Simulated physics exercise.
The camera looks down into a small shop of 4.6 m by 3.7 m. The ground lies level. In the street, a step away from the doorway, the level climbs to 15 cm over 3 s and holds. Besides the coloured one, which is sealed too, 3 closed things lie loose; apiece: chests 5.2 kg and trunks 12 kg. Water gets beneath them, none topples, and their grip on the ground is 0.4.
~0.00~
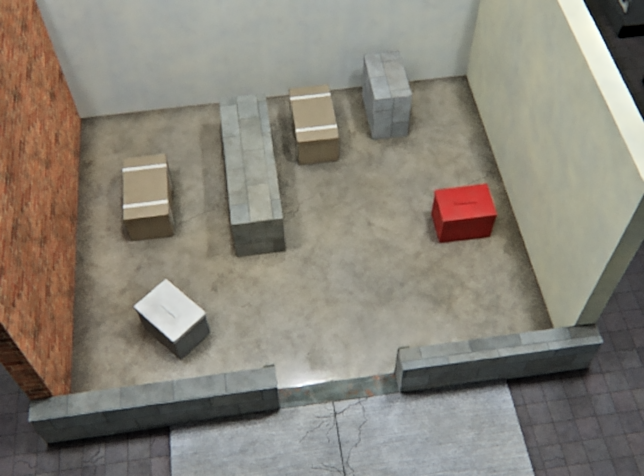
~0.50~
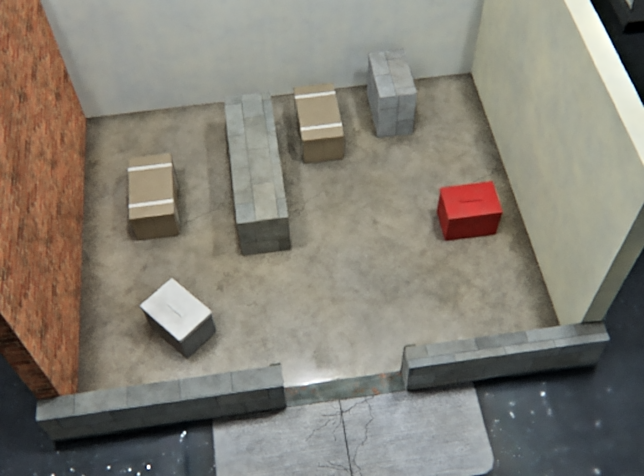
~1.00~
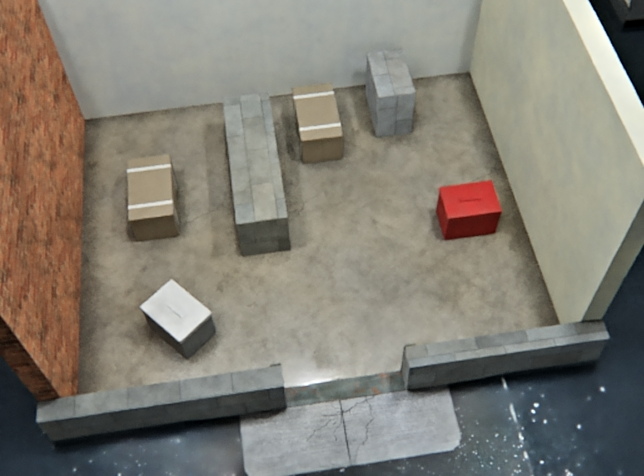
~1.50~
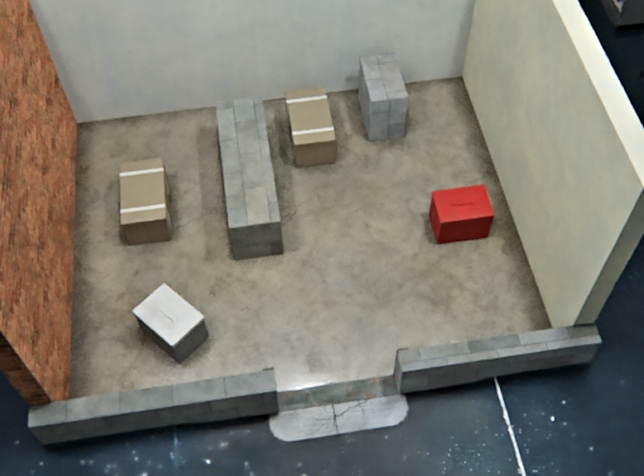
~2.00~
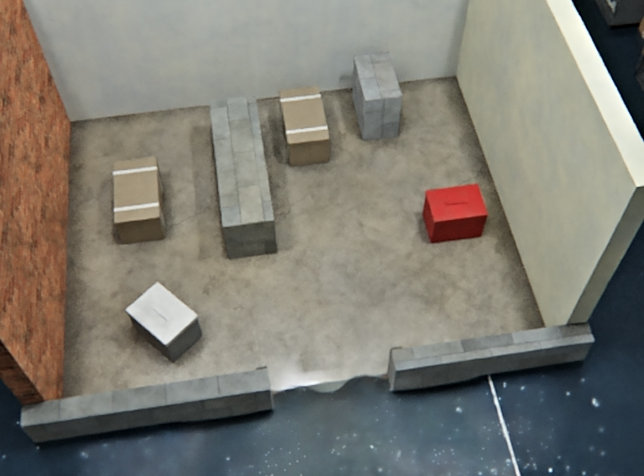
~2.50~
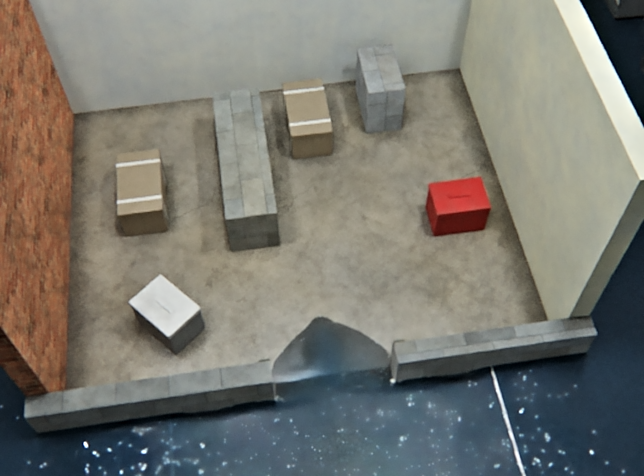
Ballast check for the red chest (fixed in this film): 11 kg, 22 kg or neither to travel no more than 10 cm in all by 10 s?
I expect that the lower weight is enough.
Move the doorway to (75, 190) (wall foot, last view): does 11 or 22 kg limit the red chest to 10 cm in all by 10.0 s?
Then the smaller load will do.
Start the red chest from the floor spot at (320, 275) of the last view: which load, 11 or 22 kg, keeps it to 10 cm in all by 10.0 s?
Neither is enough.
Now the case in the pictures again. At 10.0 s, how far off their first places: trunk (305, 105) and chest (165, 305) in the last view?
In that order: 40 cm, 10 cm.
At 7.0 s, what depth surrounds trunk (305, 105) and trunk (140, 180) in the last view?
About 6 and 2 cm.
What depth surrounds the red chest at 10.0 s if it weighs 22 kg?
About 5 cm.
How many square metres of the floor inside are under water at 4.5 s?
About 6.0 m2.
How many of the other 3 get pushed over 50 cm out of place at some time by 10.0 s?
0 of them.
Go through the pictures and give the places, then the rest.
The first picture shows the red chest at (466, 202), on the bottom; water covers 0.0 m2; 0 of 4 have shifted.
The second picture shows the red chest at (471, 200) rests on the ground; water covers 0.0 m2; 0 of 4 have shifted.
The third picture shows the red chest at (470, 199) rests on the ground; 0.0 m2 under water; 0 of 4 have shifted.
The fourth picture shows the red chest at (463, 203) rests on the ground; water covers 0.0 m2; 0 of 4 have shifted.
The fifth picture shows the red chest at (457, 202) rests on the ground; water covers 0.0 m2; 0 of 4 have shifted.
The sixth picture shows the red chest at (460, 195), on the bottom; 0.4 m2 under water; 0 of 4 have shifted.
After 3.5 s the red chest would be 0 cm from its start with 11 kg and 0 cm from its start with 22 kg; 0 cm of water round it then.
After 4.5 s the red chest would be 0 cm from its start with 11 kg and 0 cm from its start with 22 kg; 1 cm of water round it then.
After 7.0 s the red chest would be 0 cm from its start with 11 kg and 0 cm from its start with 22 kg; 2 cm of water round it then.
After 10.0 s the red chest would be 0 cm from its start with 11 kg and 0 cm from its start with 22 kg; 5 cm of water round it then.
